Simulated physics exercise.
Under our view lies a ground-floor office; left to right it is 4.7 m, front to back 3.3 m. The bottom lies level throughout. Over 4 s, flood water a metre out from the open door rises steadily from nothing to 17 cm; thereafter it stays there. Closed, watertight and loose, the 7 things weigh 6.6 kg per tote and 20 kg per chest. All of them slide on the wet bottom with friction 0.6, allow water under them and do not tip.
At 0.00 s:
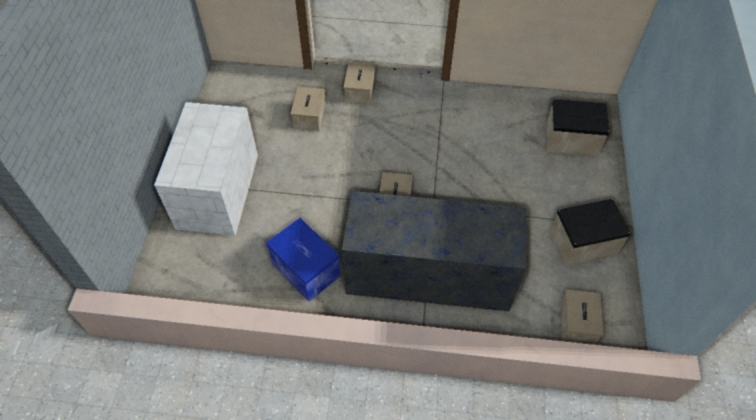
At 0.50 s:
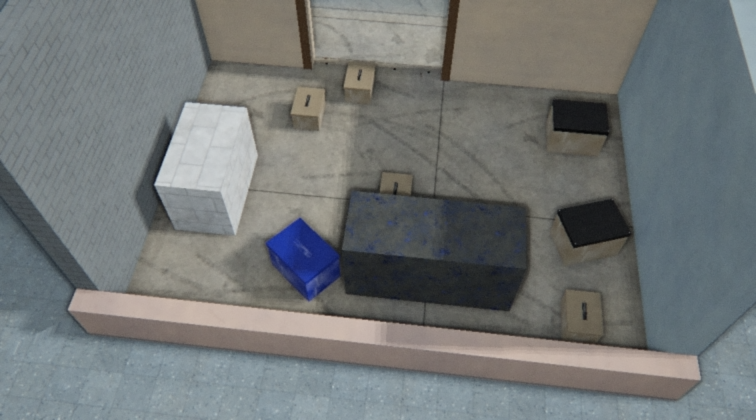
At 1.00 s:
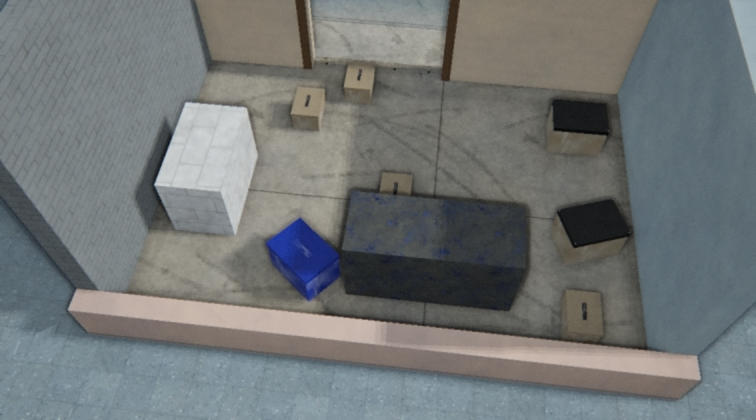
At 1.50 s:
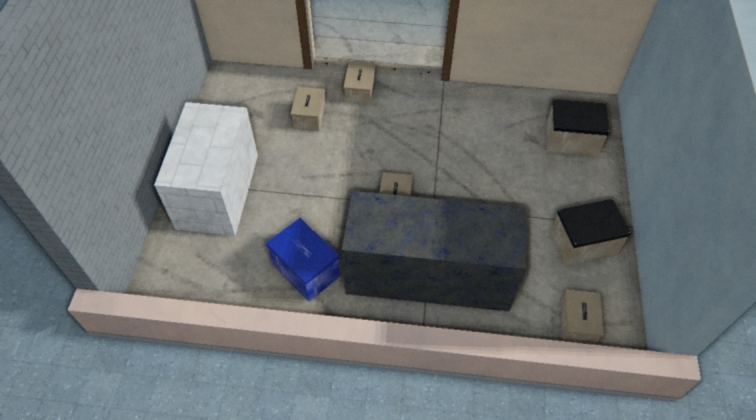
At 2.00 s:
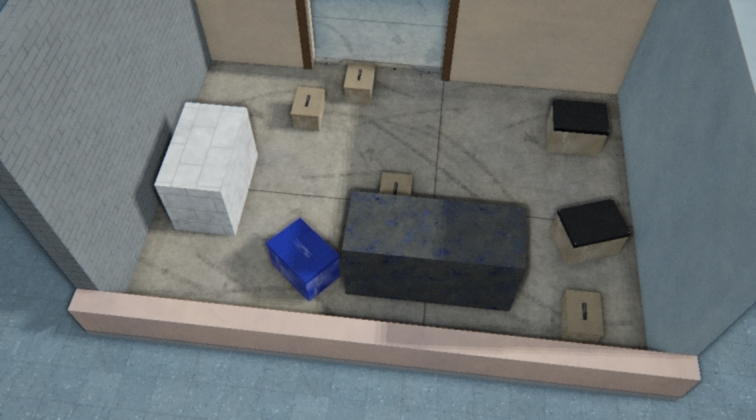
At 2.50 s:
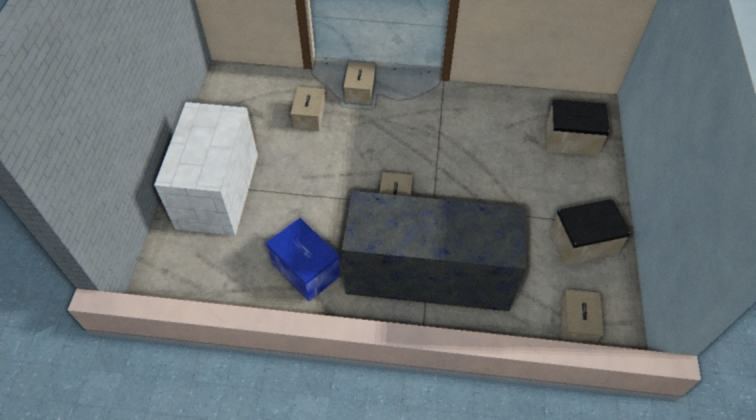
A long dark block sat in a walled room with a blue chest, a white block and several small boxes, none of which moved, while bluish water spread outside and finally crept in at the doorway.
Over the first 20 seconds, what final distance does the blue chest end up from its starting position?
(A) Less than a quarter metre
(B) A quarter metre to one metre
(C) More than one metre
C, more than one metre.
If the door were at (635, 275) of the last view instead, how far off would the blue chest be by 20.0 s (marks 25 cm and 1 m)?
Blue chest: Goes a long way.
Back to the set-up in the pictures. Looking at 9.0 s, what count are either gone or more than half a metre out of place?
By that point, 3.
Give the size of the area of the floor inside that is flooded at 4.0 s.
My estimate is roughly 3.0 m2.
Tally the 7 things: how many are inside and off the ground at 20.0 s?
The count is 7.
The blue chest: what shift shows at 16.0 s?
About 250 cm out of place.
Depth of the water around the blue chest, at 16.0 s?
Depth approx. 15 cm.
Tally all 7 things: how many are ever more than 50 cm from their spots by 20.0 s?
Count: 7.
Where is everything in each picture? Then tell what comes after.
The first frame shows the blue chest at (302, 249), on the bottom; 0.0 m2 under water; 0 of 7 have shifted.
The second frame shows the blue chest at (302, 249), on the bottom; 0.0 m2 under water; 0 of 7 have shifted.
The third frame shows the blue chest at (302, 249) rests on the ground; 0.0 m2 under water; 0 of 7 have shifted.
The fourth frame shows the blue chest at (302, 249) rests on the ground; 0.0 m2 under water; 0 of 7 have shifted.
The fifth frame shows the blue chest at (302, 249), on the bottom; water covers 0.0 m2; 0 of 7 have shifted.
The sixth frame shows the blue chest at (302, 249) rests on the ground; water covers 0.3 m2; 0 of 7 have shifted.
After 4.0 s the blue chest is near (302, 249), 0.0 m from its start, aground; 0 afloat.
After 9.0 s the blue chest is near (285, 284), 0.4 m from its start, afloat; 4 afloat.
After 16.0 s the blue chest is near (580, 290), 2.4 m from its start, afloat; 7 afloat.
After 20.0 s the blue chest is near (554, 219), 2.3 m from its start, afloat; 7 afloat.
